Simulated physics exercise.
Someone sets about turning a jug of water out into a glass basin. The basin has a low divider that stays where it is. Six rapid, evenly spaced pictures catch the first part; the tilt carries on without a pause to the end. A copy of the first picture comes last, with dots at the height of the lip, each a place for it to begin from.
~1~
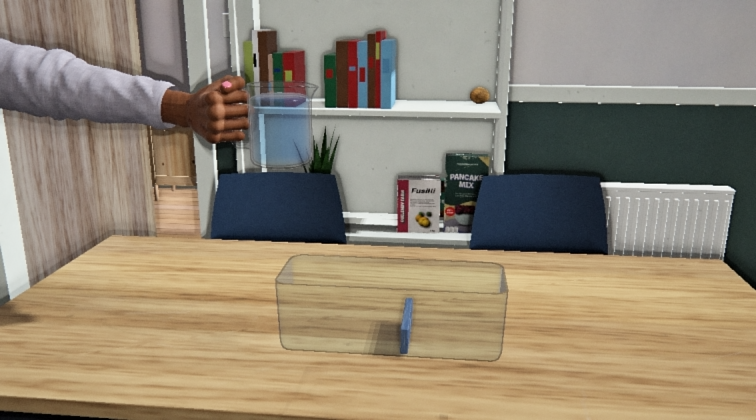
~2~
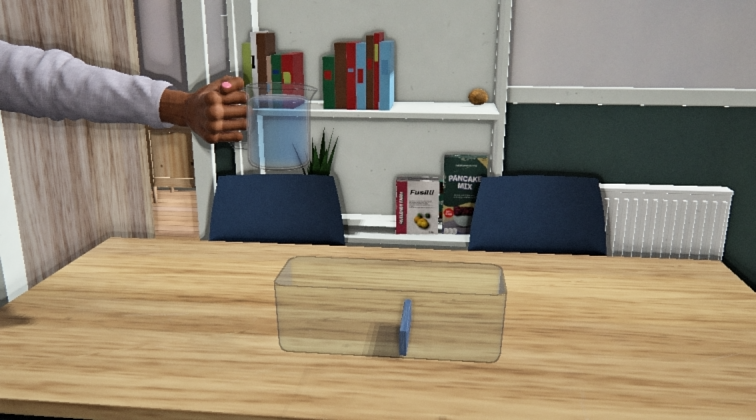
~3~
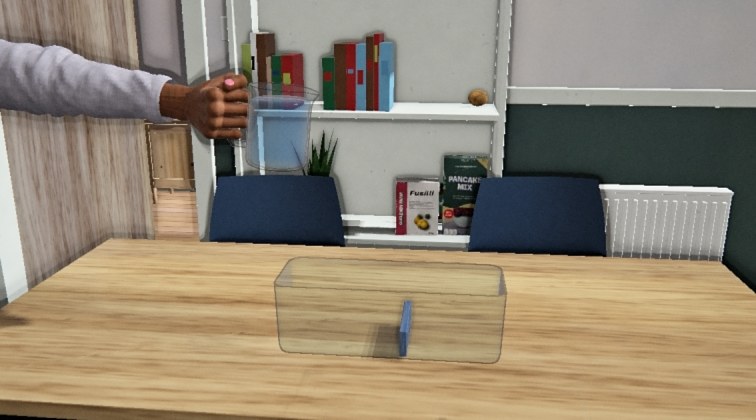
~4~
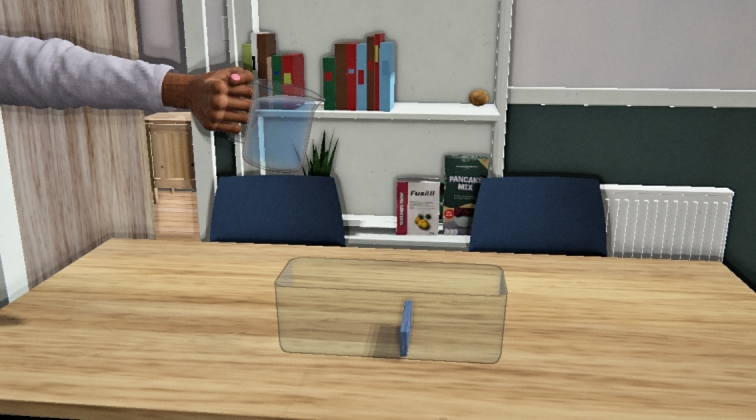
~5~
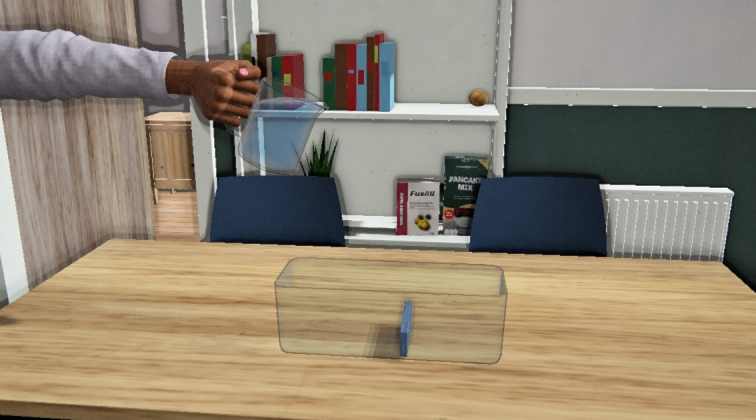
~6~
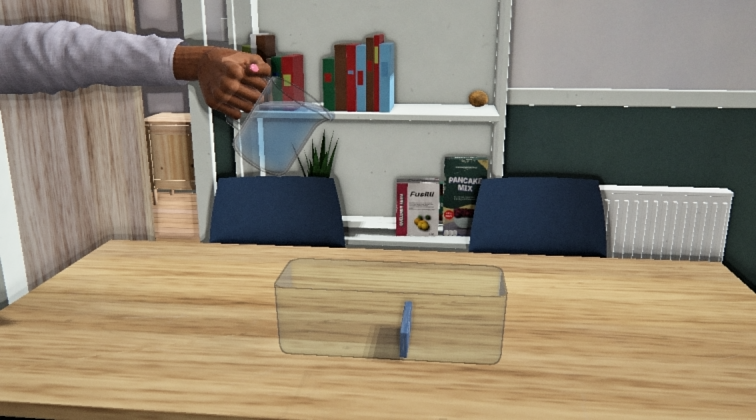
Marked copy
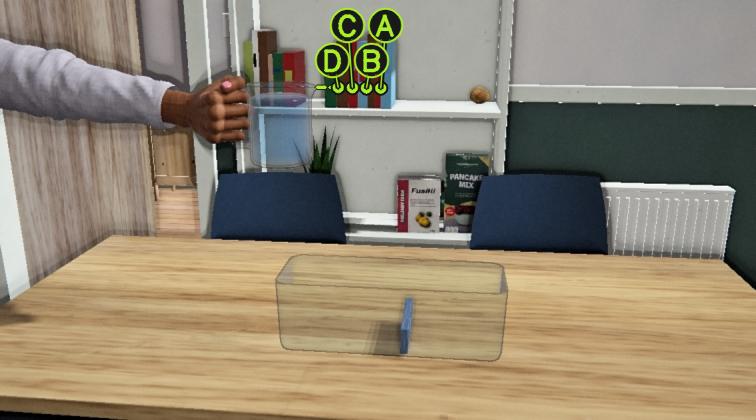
A hand in a grey sleeve, reaching in from the left, holds a clear jug of bluish water upright, then tilts it steadily rightward until the water reaches its lip. Below, a clear glass basin with a small blue upright piece sits on a pale wooden table. The steady, slightly raised view faces two dark blue chairs, white shelves of books, a plant and a radiator.
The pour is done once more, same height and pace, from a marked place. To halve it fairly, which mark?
Dot D does it best.
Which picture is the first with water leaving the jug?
In picture 6.
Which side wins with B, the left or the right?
More ends on the right.
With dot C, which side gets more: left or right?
The right one.
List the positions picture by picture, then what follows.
Upright, lip at (317, 87); basin from (281, 346) to (502, 359); top of the wall at (407, 313); nothing has left yet.
Upright, lip at (316, 89); nothing has left yet.
Tipped about 6°, lip at (319, 94); nothing has left yet.
Tipped about 13°, lip at (324, 99); nothing has left yet.
Tipped about 23°, lip at (327, 108); nothing has left yet.
Tipped about 34°, lip at (330, 119); water is over the lip, down to (330, 119).
On the marked copy, A at (380, 88); B at (366, 87); C at (352, 87); D at (338, 87).
Choosing A, about 8 % ends left of the wall and 88 % right of it; 3 % is lost outside.
Choosing B, about 7 % ends left of the wall and 90 % right of it; 3 % is lost outside.
Choosing C, about 21 % ends left of the wall and 77 % right of it.
Choosing D, about 53 % ends left of the wall and 44 % right of it; 3 % is lost outside.
